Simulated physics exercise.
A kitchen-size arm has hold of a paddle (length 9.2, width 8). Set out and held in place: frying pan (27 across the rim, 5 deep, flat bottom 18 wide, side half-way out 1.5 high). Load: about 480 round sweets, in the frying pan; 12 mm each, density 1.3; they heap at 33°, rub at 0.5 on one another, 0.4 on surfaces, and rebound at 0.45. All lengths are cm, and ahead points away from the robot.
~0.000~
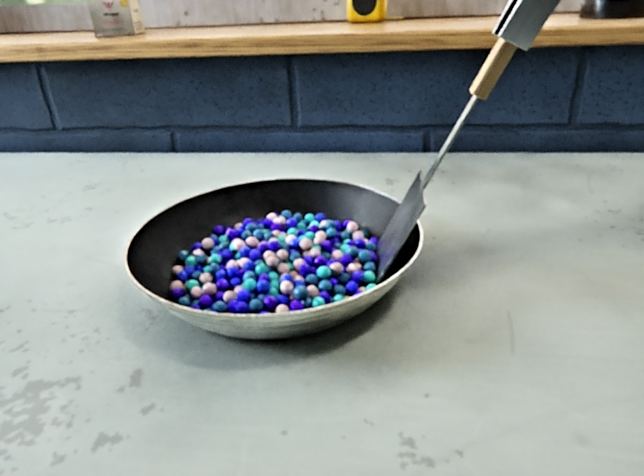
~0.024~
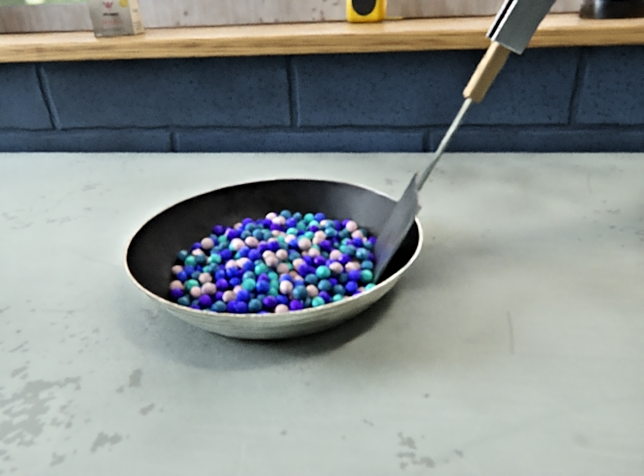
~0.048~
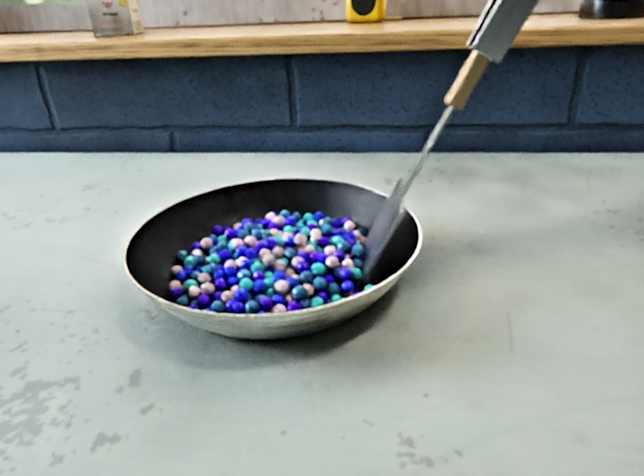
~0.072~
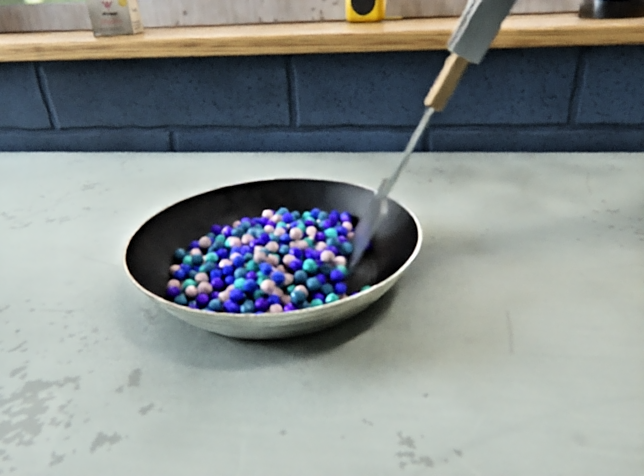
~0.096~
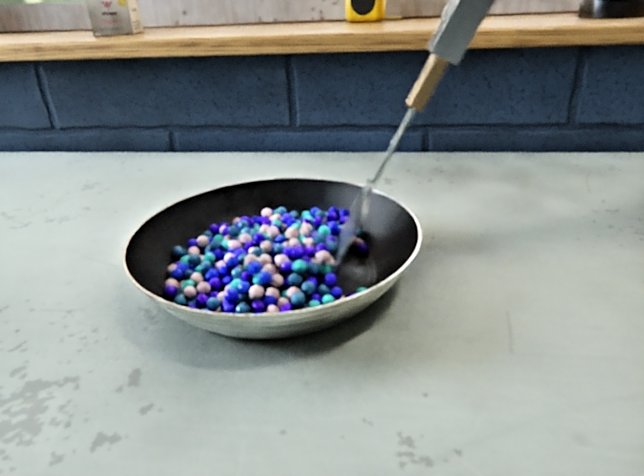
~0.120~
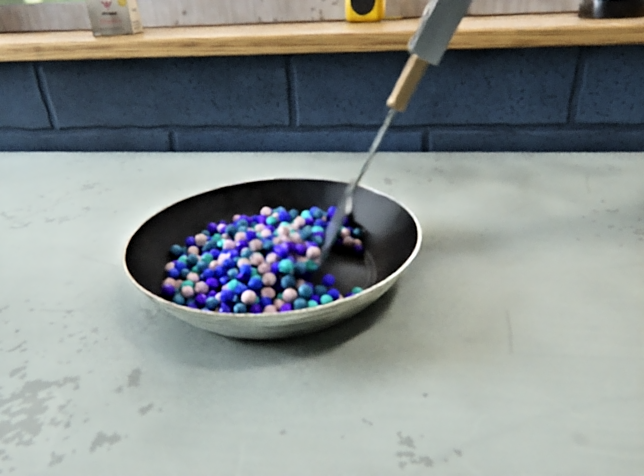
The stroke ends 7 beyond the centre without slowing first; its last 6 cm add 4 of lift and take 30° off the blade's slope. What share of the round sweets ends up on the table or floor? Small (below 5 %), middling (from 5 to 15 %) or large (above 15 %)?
Answer: Small; below 5 % of the round sweets finish on the table or floor.
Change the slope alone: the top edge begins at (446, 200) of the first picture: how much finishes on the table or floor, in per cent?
About 0 per cent.
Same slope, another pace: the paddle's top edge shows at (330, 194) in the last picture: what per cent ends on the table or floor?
Some 5 per cent.
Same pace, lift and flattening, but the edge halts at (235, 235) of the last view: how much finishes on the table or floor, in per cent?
About 0 per cent.
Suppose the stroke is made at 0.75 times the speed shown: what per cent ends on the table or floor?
About 0 per cent.
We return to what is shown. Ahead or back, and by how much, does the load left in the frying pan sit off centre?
About 4.5 cm ahead.
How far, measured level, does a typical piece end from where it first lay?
Some 3 cm.
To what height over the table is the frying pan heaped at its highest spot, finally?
Roughly 6.0 cm.
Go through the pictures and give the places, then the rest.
In the first picture, the paddle top edge at (423, 186), sloping 64°; upper third of the load around (282, 255), from x 175 to 375, top at y 215; 477 in the frying pan.
In the second picture, the paddle top edge at (418, 188), sloping 64°; upper third of the load around (283, 255), from x 175 to 370, top at y 215.
In the third picture, the paddle top edge at (402, 194), sloping 64°; upper third of the load around (283, 253), from x 175 to 370, top at y 215.
In the fourth picture, the paddle top edge at (385, 195), sloping 64°; upper third of the load around (281, 252), from x 175 to 365, top at y 215.
In the fifth picture, the paddle top edge at (368, 194), sloping 64°; upper third of the load around (277, 251), from x 170 to 365, top at y 210.
In the sixth picture, the paddle top edge at (351, 194), sloping 64°; upper third of the load around (276, 248), from x 170 to 360, top at y 210; 477 in the frying pan.
After 0.18 s, sloping 63°, highest piece 5 above the table; 477 in the frying pan.
After 0.24 s, sloping 49°, highest piece 6 above the table; 477 in the frying pan.
After 0.47 s, sloping 34°, highest piece 6 above the table; 468 in the frying pan, 7 on the table or floor, 2 on the blade or in flight.
After 1.52 s, sloping 34°, highest piece 6 above the table; 467 in the frying pan, 10 on the table or floor.
In the end, 467 in the frying pan, 10 on the table or floor. That is 2 % on the table or floor.
